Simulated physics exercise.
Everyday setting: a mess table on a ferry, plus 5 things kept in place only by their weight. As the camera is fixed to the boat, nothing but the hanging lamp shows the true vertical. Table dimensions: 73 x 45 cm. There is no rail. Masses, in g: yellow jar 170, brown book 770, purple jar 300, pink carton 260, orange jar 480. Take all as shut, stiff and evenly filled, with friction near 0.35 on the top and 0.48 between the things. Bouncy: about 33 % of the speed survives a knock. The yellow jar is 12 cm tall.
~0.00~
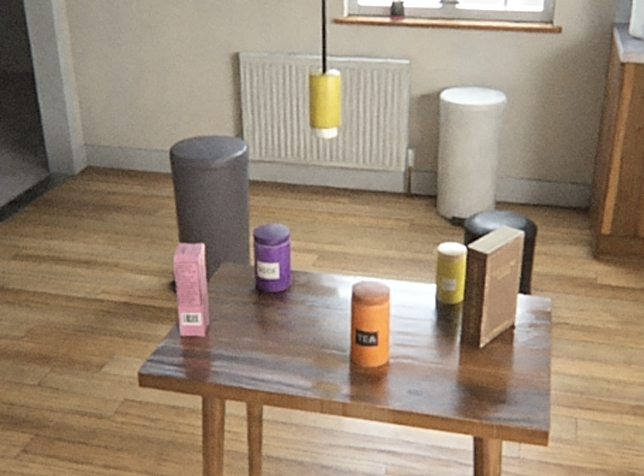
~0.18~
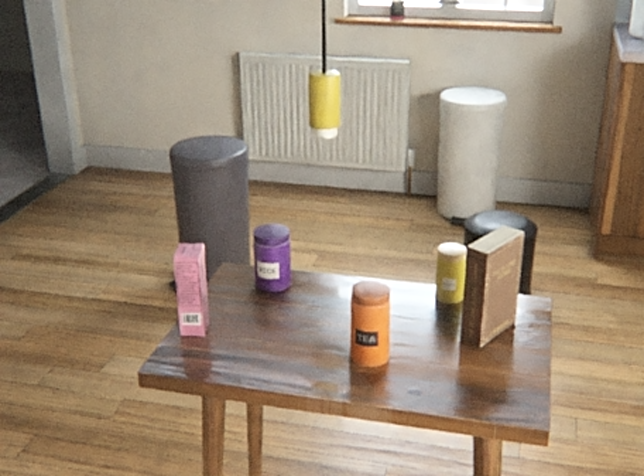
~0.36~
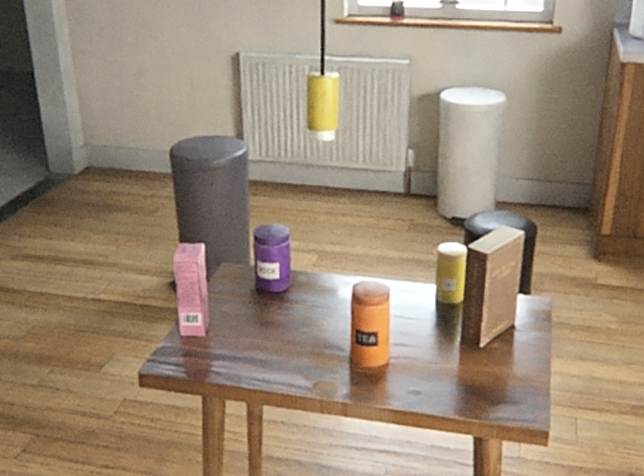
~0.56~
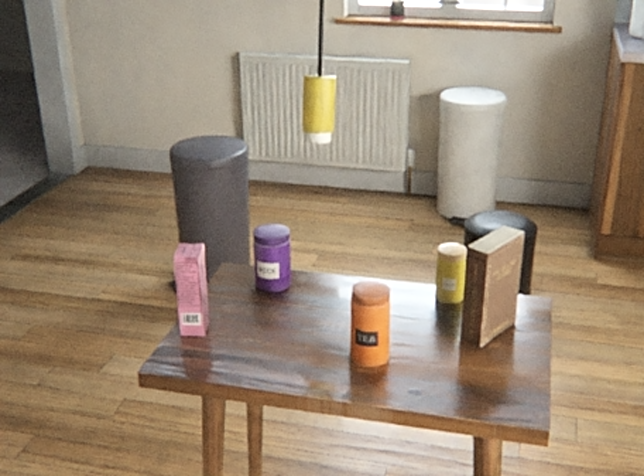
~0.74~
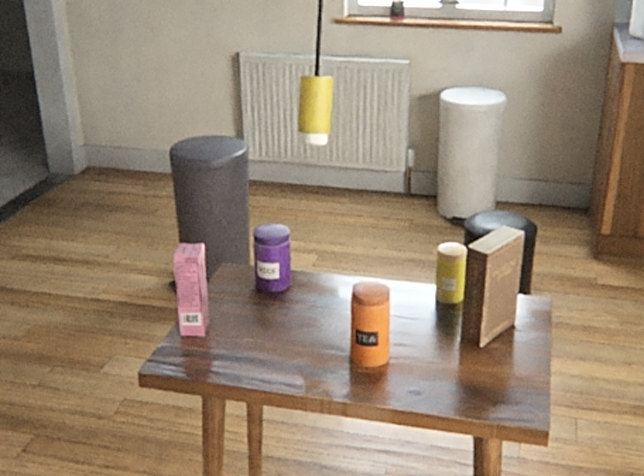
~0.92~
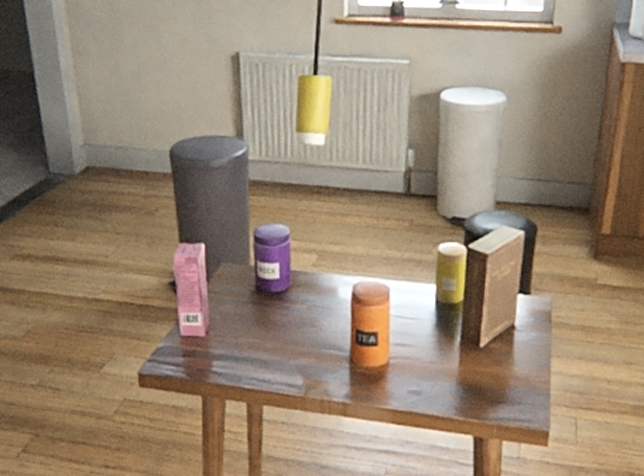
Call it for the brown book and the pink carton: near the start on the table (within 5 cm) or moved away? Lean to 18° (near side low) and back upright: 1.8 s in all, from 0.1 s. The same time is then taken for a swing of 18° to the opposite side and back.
Brown book: Near the start, pink carton: Near the start.
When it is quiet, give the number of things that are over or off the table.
The tally is 0.
After 1.92 s, boat level.
After 3.12 s, floor tilted 13°, far side down.
In the end (4.2 s), all 5 under 5 cm from the start. At the end, from the last picture's camera, brown book near (492, 286), pink carton near (192, 290).
